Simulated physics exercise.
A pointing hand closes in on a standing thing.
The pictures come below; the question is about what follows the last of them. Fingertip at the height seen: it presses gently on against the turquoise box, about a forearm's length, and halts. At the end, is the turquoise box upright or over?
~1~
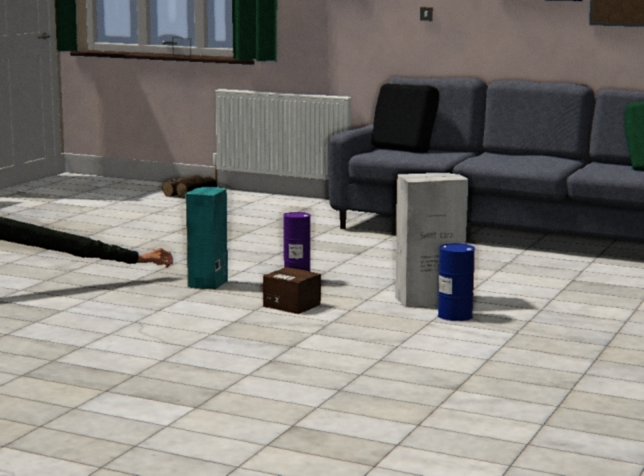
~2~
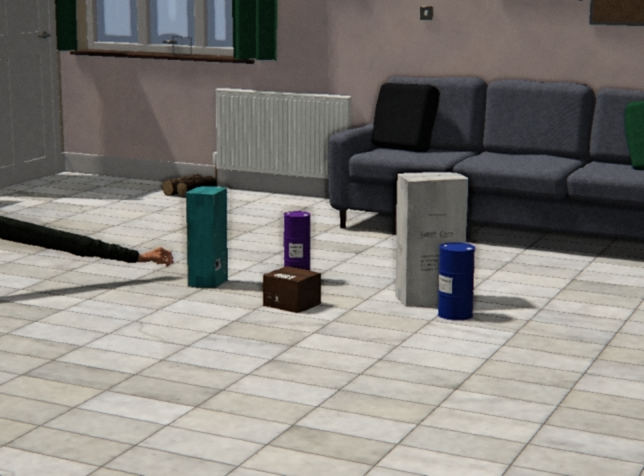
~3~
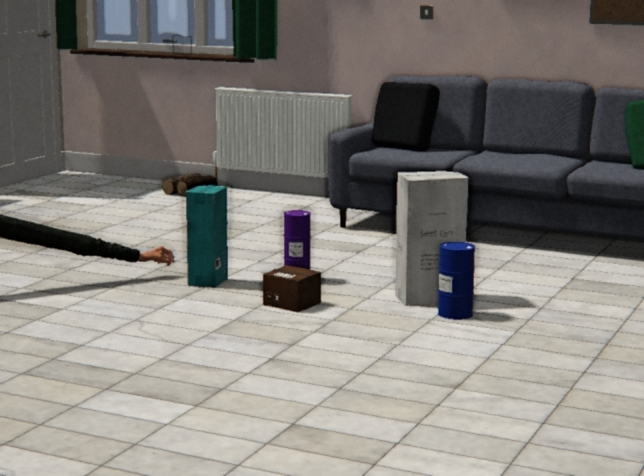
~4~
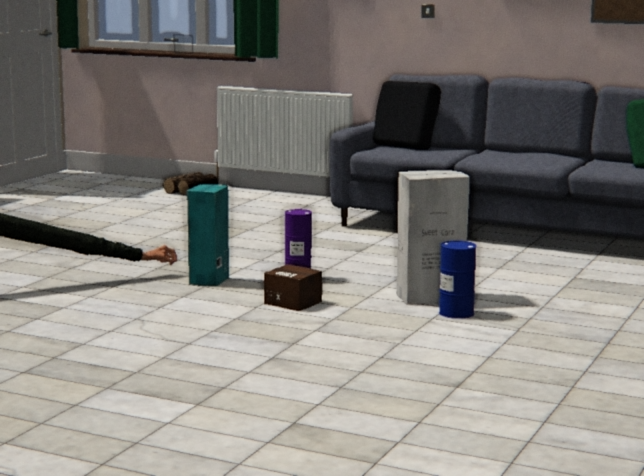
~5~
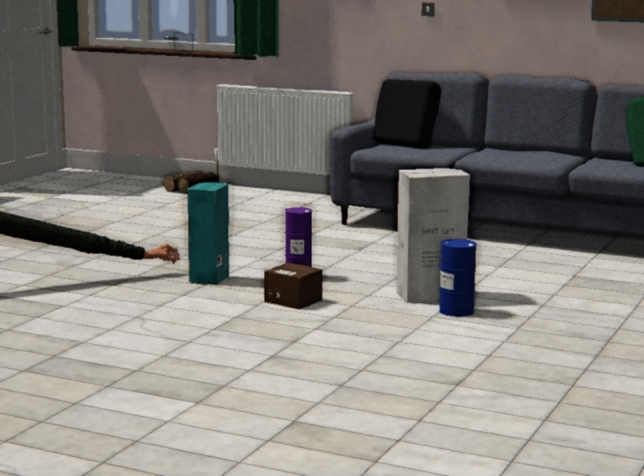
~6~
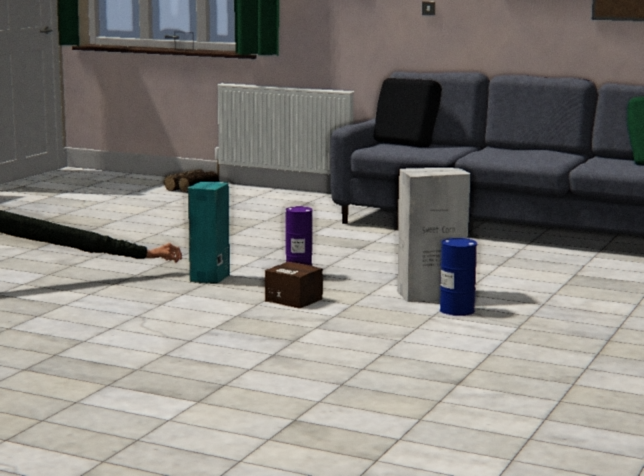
It stays up.
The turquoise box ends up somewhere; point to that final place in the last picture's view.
Roughly (269, 238).
Then, 0.70 s later than the last frame, turquoise box moved a little near (217, 233).
Then, 1.10 s later than the last frame, turquoise box moved about its own width near (231, 235).
Then, 1.50 s later than the last frame, turquoise box moved about its own width near (246, 236).
Then, 1.90 s later than the last frame, turquoise box moved about its own width near (261, 238).
When it is over, moved from the start, turquoise box. End places, in pixels of the last picture, turquoise box near (269, 238).
